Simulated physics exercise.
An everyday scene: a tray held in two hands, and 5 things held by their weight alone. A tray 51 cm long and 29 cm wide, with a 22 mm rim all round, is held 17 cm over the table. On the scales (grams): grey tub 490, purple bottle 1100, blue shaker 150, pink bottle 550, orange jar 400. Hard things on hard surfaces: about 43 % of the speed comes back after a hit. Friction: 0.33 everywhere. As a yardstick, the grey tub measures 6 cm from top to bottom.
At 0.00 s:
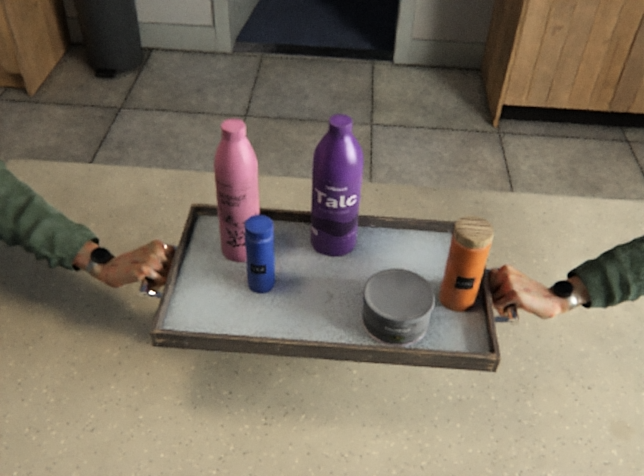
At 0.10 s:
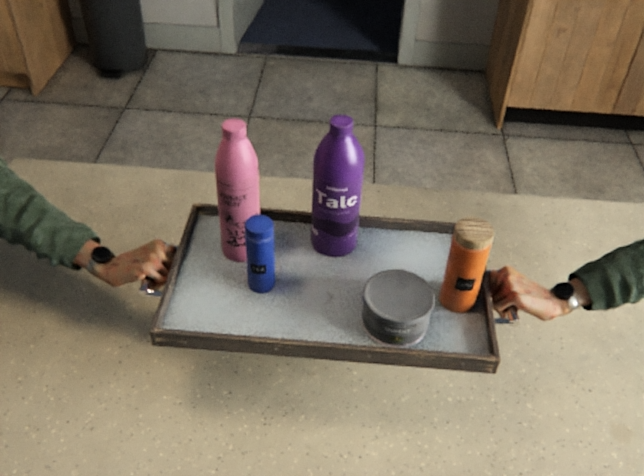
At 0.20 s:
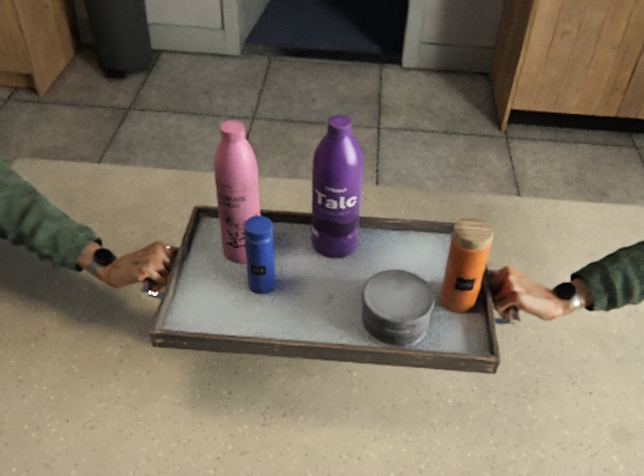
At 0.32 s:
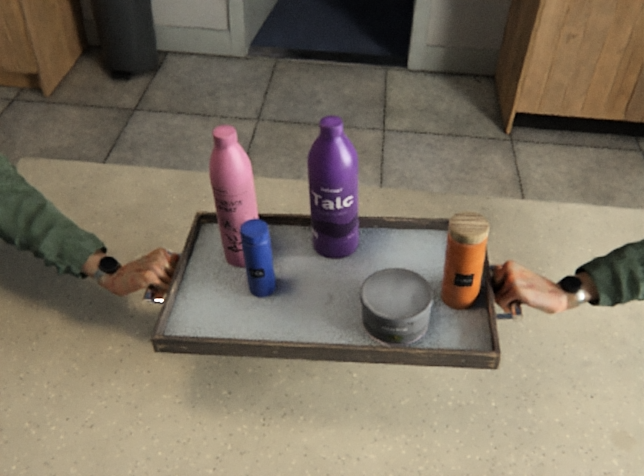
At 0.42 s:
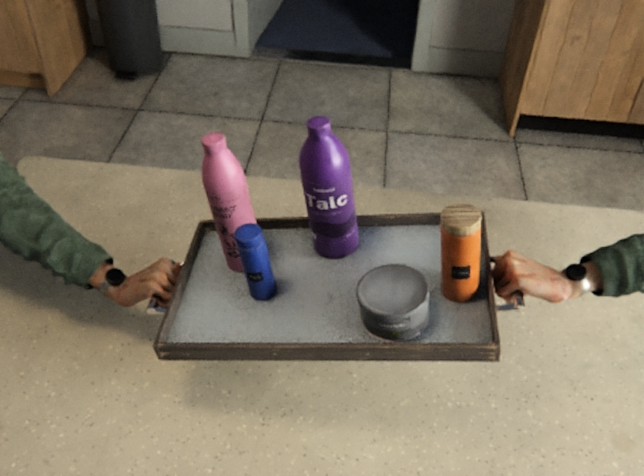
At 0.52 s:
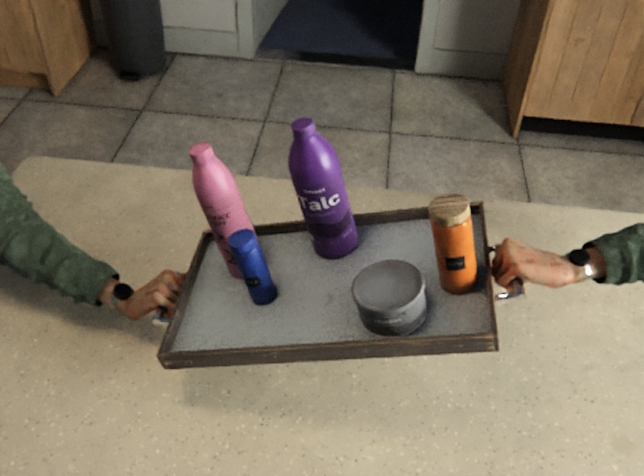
A tray held by two hands above a table starts level, carrying a pink bottle, purple bottle, blue shaker, grey tub and orange jar. Its left side then dips slowly as the right side rises, the slope steepening steadily, and the items lean left along with it.
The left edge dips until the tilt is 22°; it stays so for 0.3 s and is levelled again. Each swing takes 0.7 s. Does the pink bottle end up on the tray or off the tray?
The pink bottle slides or falls off.
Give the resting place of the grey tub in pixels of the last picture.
Near (236, 301).
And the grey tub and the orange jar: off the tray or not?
The grey tub ends on the tray; the orange jar is still on the tray.
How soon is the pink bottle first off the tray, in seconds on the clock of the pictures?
Near 0.9 s.
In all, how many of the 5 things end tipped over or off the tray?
4 of them.
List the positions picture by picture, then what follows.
In the first frame, tray level; pink bottle (237, 192); grey tub (397, 307).
In the second frame, tray level; blue shaker (260, 255); orange jar (465, 266).
In the third frame, tray at 1°, left edge down; grey tub (396, 308); purple bottle (337, 187).
In the fourth frame, tray at 4°, left edge down; blue shaker (258, 259); orange jar (464, 262).
In the fifth frame, tray at 9°, left edge down; grey tub (394, 303); purple bottle (328, 187).
In the sixth frame, tray at 15°, left edge down; pink bottle (225, 211); blue shaker (253, 268).
After 1.02 s, tray at 22°, left edge down; pink bottle now off the tray; blue shaker tipped 72° from how it sat; orange jar slid 8 cm.
After 1.42 s, tray at 13°, left edge down; blue shaker now off the tray; orange jar tipped 70° from how it sat; purple bottle tipped 22° from how it sat.
After 1.72 s, tray level; purple bottle now off the tray; orange jar on its side; grey tub slid 25 cm.
At rest (2.5 s), off the tray, purple bottle, blue shaker and pink bottle; tipped over on the tray, orange jar; not toppled but over 5 cm from the start, grey tub. Seen from the same camera at the end, pink bottle near (122, 303).
